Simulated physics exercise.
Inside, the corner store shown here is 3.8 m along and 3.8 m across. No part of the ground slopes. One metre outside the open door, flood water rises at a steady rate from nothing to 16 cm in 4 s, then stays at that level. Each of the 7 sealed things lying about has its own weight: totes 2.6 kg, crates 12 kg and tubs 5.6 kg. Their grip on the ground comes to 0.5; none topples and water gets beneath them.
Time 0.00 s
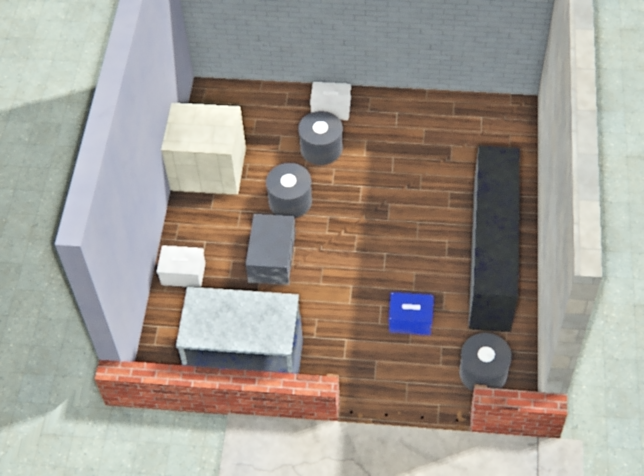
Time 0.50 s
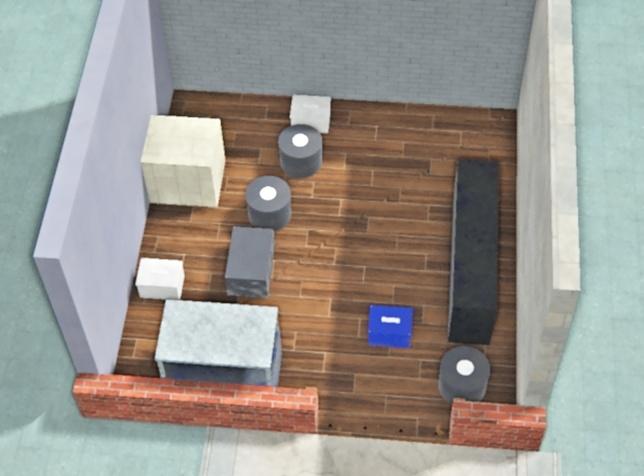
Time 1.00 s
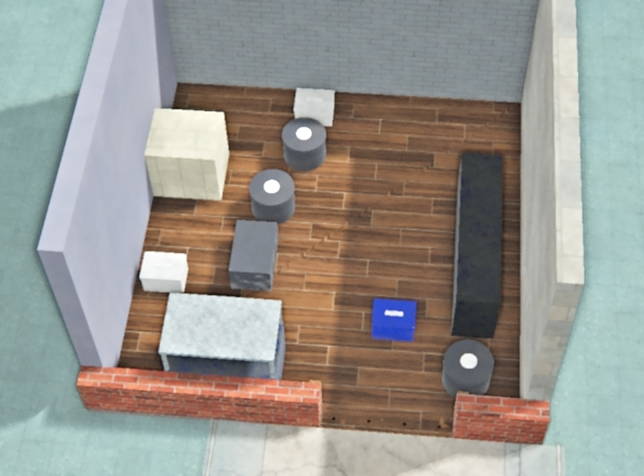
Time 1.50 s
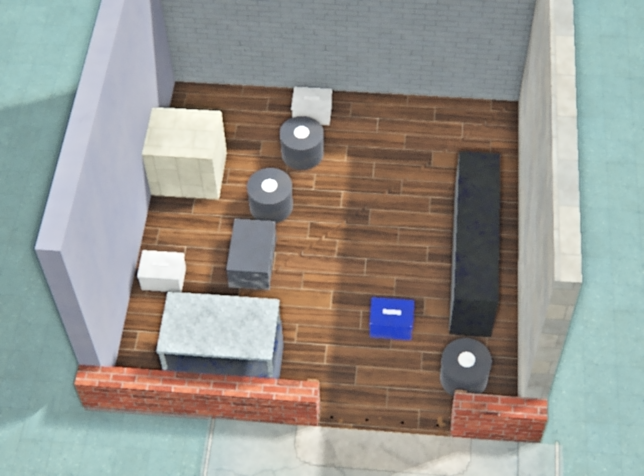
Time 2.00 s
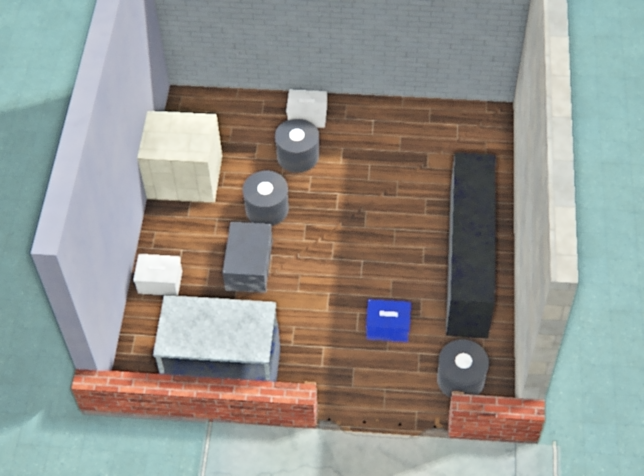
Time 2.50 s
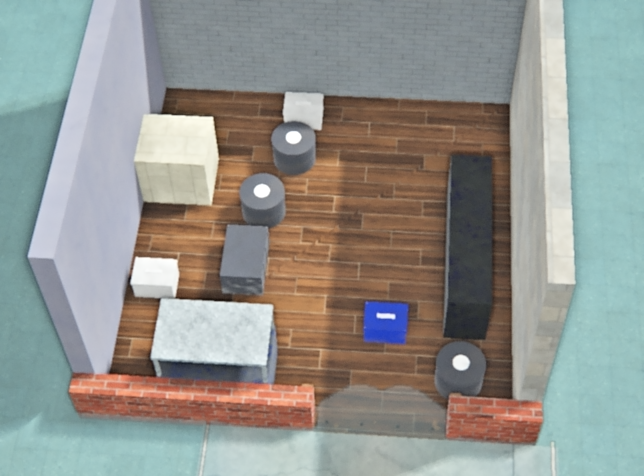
Thin sheet of water creeping in at the doorway of a small brick-fronted store while crates, tubs and blue tote stay put.
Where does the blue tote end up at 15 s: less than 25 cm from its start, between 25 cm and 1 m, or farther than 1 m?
It will likely make a long trip.
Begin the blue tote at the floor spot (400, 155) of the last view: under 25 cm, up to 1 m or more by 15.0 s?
Well, it gets a small push.
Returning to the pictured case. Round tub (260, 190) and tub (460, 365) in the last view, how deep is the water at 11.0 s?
Around 5 cm and 8 cm.
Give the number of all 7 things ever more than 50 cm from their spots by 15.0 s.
It works out to 7.
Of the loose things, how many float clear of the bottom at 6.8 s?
At that time the total is 3.
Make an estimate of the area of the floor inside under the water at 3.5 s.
Wet: Near 1.5 m2.
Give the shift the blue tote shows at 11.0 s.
By then it has shifted roughly 350 cm.
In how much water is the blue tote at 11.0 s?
About 14 cm.
After 3.5 s the blue tote is near (387, 292), 0.3 m from its start, aground; 0 afloat.
After 6.8 s the blue tote is near (356, 89), 2.7 m from its start, afloat; 3 afloat.
After 11.0 s the blue tote is near (178, 93), 3.4 m from its start, afloat; 7 afloat.
After 15.0 s the blue tote is near (237, 139), 2.5 m from its start, afloat; 7 afloat.
